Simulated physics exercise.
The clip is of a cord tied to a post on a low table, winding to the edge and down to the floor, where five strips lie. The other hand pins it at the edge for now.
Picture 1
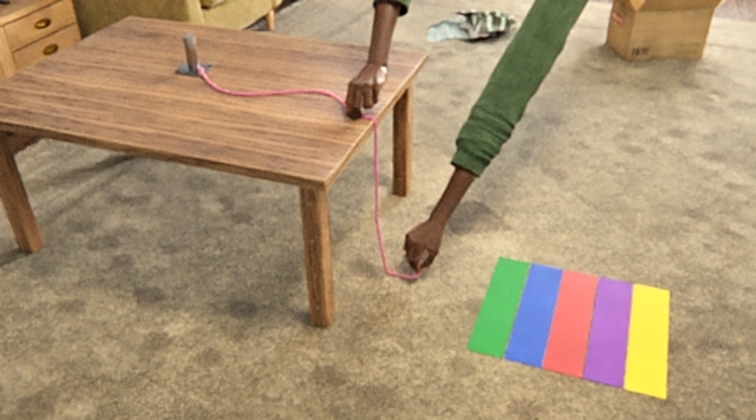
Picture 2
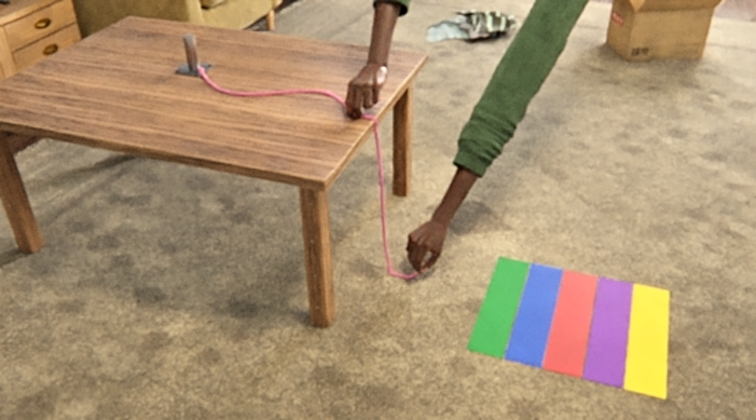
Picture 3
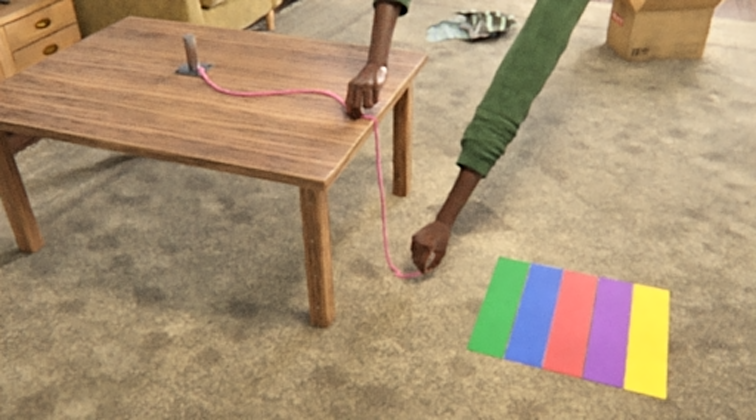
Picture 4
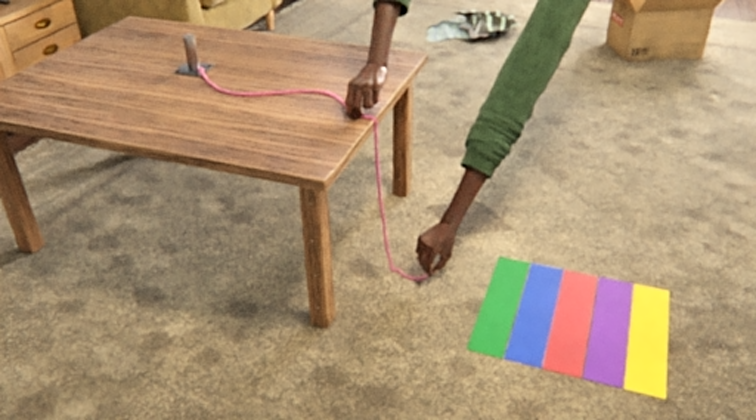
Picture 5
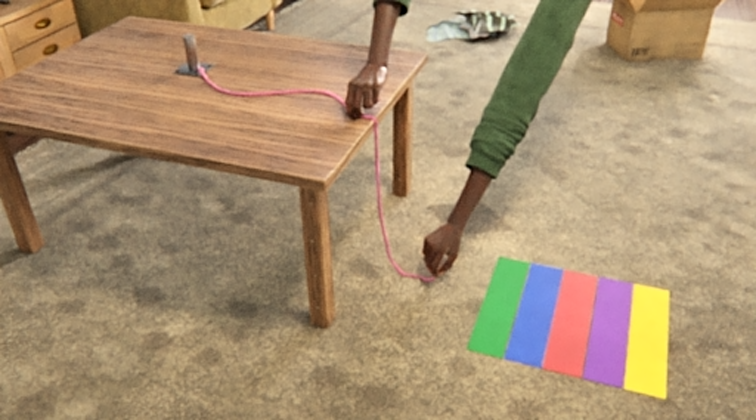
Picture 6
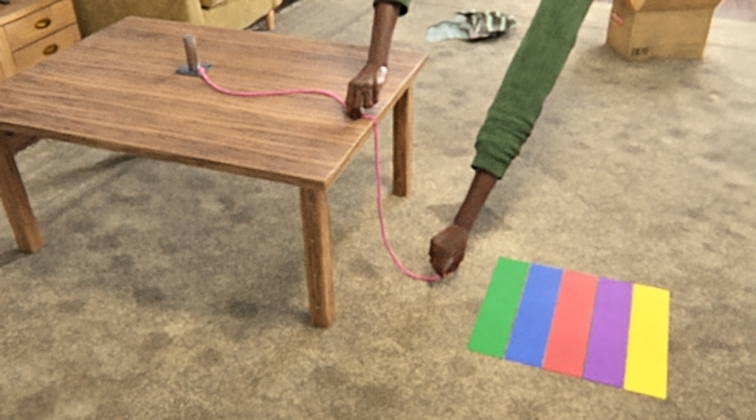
At the start, one hand pins a pink cord at the edge of a wooden table while another, in a green sleeve, holds its lower end near the carpet. The lower hand then moves slightly right, drawing the end a little nearer the five coloured strips, while the pinning hand stays still.
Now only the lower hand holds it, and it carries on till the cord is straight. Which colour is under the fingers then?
The red one.
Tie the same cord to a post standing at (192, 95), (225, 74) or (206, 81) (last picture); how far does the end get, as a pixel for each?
In that order: (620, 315), (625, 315) and (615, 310).
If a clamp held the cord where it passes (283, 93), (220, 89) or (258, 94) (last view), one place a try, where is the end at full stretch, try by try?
About (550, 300), (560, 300) and (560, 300).
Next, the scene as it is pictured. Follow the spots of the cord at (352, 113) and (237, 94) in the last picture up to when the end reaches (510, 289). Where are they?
At (381, 122), then (264, 84).
Soon after, end near (510, 289); over green.
Then, end near (550, 298); over blue.
At full stretch, end near (575, 303); over red. It halts on the red strip.
